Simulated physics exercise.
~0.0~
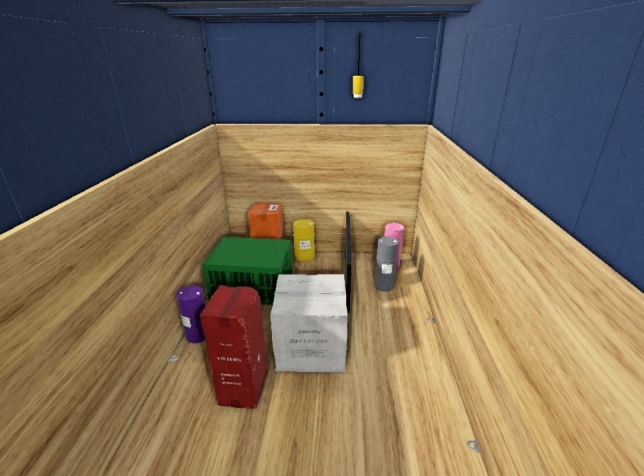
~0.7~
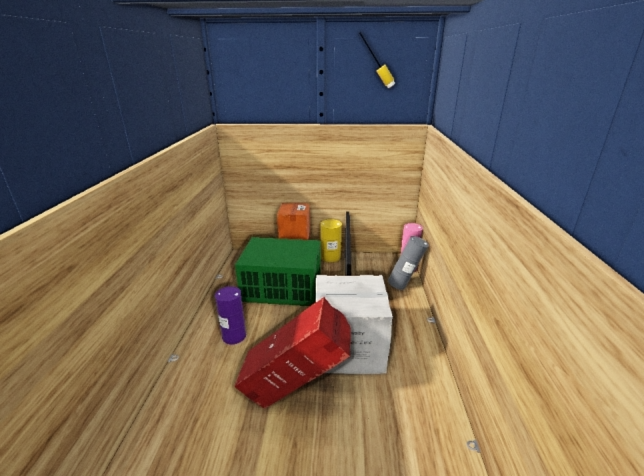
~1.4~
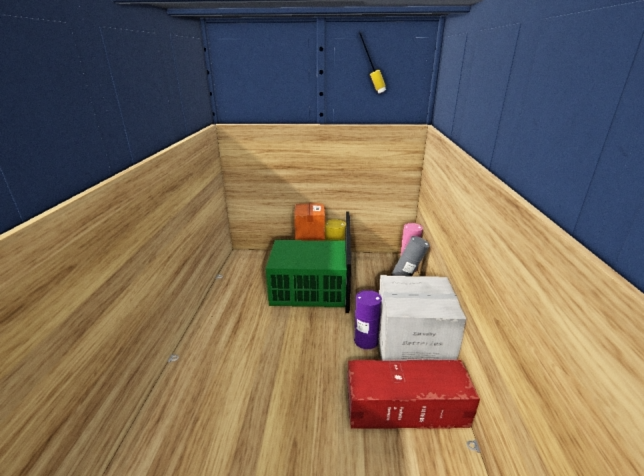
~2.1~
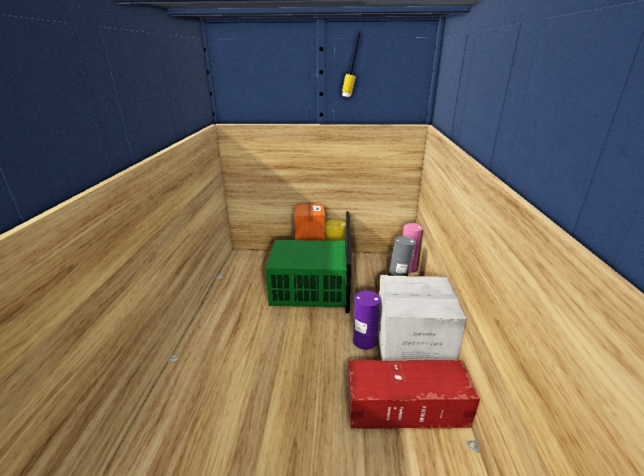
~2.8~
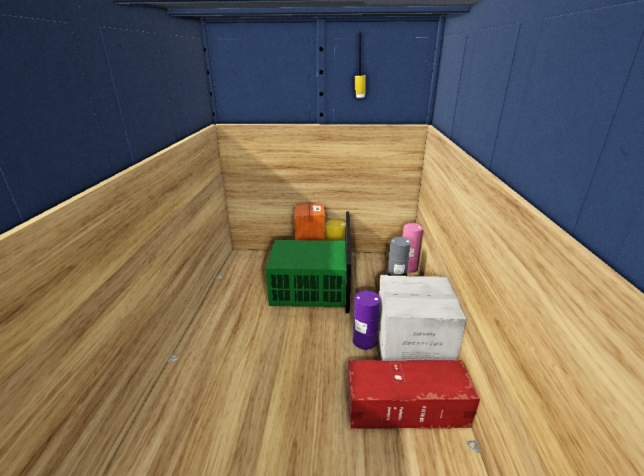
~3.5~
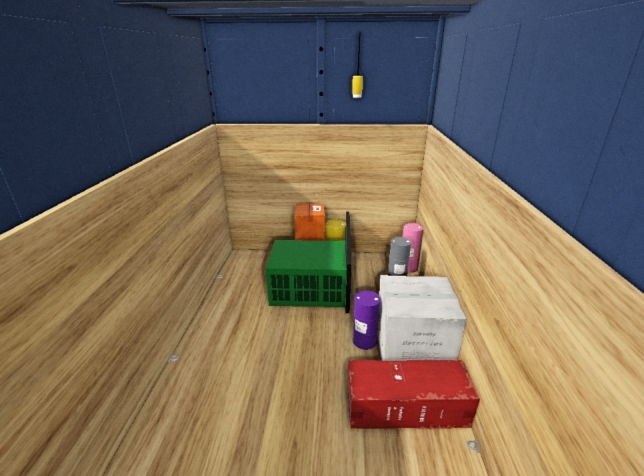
A red box tips onto its side as the van's load slides right, then settles.
